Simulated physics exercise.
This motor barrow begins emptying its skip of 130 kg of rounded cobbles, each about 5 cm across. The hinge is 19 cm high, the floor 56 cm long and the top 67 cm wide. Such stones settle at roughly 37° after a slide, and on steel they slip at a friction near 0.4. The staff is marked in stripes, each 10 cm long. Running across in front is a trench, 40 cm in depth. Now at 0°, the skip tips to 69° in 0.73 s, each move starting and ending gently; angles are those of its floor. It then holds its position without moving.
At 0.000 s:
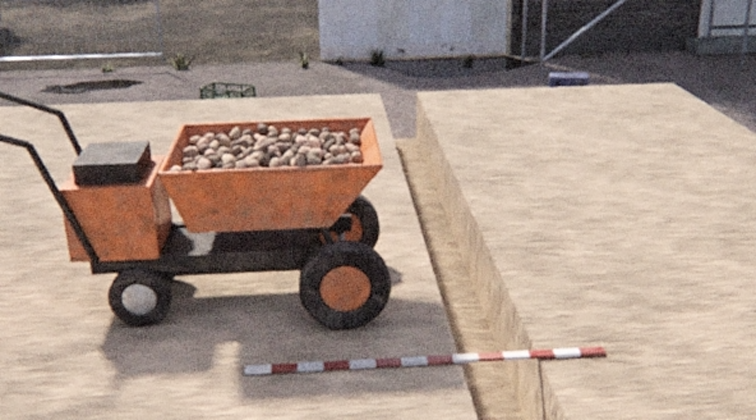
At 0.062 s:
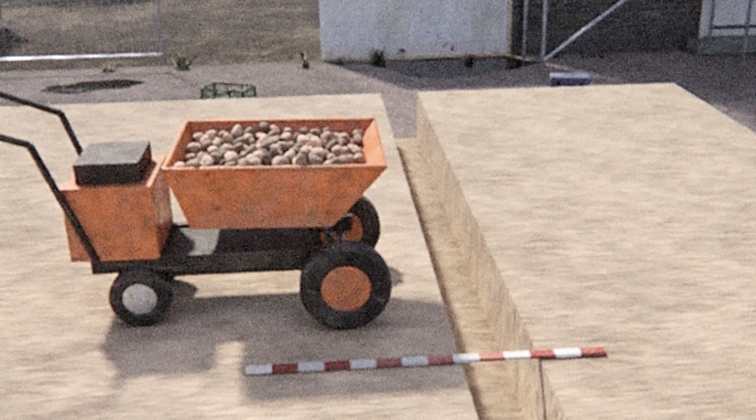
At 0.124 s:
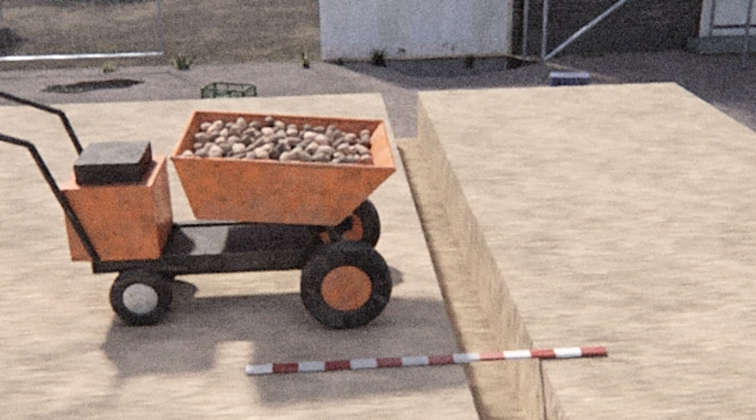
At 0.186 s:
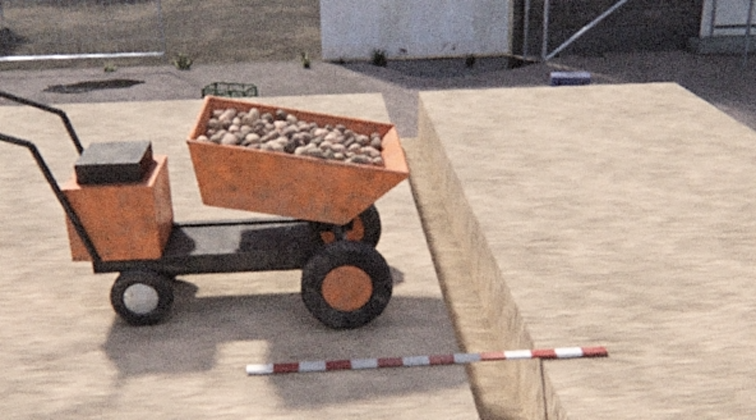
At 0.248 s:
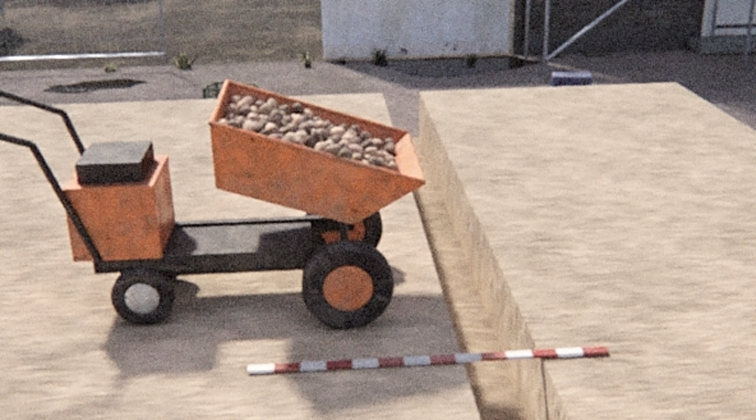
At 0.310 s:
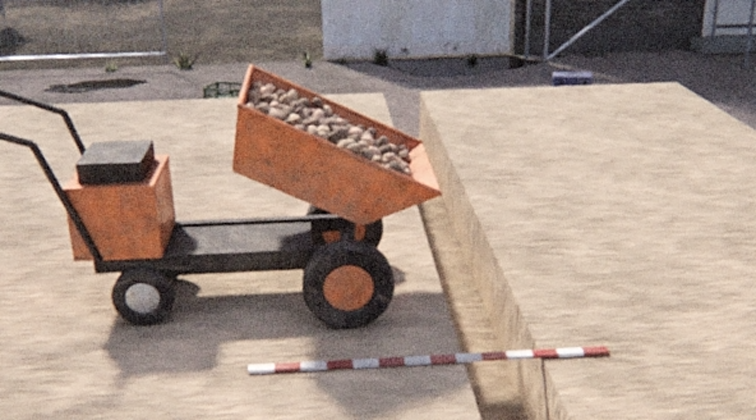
On pale, sandy ground beside a narrow trench, an orange motor barrow stands still while its skip full of rounded stones tilts to the right, slowly at first, its left end rising steadily above the black chassis.
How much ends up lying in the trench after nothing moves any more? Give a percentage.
A share of about 44 per cent.
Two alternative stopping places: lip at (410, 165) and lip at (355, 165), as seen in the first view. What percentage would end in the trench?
I'd expect close to 25 per cent at the first and 65 per cent at the second.
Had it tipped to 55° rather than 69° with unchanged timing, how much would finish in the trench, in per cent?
I'd guess some 35 in a hundred.
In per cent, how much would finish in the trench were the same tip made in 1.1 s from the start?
Roughly 50 per cent would.
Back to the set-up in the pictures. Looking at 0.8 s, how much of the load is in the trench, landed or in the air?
Around 15 per cent of it, at that instant.
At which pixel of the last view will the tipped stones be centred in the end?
The middle should be near (528, 279).
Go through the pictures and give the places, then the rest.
In the first frame, the skip is at 0°, its lip at (383, 166); the top of the load is at (293, 144).
In the second frame, lip at (387, 167), floor tilted 1°, highest stones at (272, 143); the stones move at 0.3 m/s on average.
In the third frame, lip at (396, 169), floor tilted 5°, highest stones at (244, 134); the stones move at 0.7 m/s on average.
In the fourth frame, the skip is at 11°, its lip at (409, 175); the top of the load is at (236, 126); the stones move at 1.0 m/s on average.
In the fifth frame, lip at (426, 183), floor tilted 18°, highest stones at (239, 110); the stones move at 1.2 m/s on average.
In the sixth frame, the skip is at 27°, its lip at (441, 194); the top of the load is at (261, 97); the stones move at 1.3 m/s on average.
After 0.6 s the floor is at 59°; 100 % in the skip; the foremost stones are at (461, 214).
After 0.8 s the floor is at 69°; 70 % in the skip, 14 % in the trench, 16 % past the trench; the foremost stones are at (558, 279).
After 1.2 s the floor is at 69°; 22 % in the skip, 23 % in the trench, 55 % past the trench; the foremost stones are at (711, 275).
After 3.1 s the floor is at 69°; 0 % in the skip, 44 % in the trench, 56 % past the trench; the foremost stones are past the picture's edge.
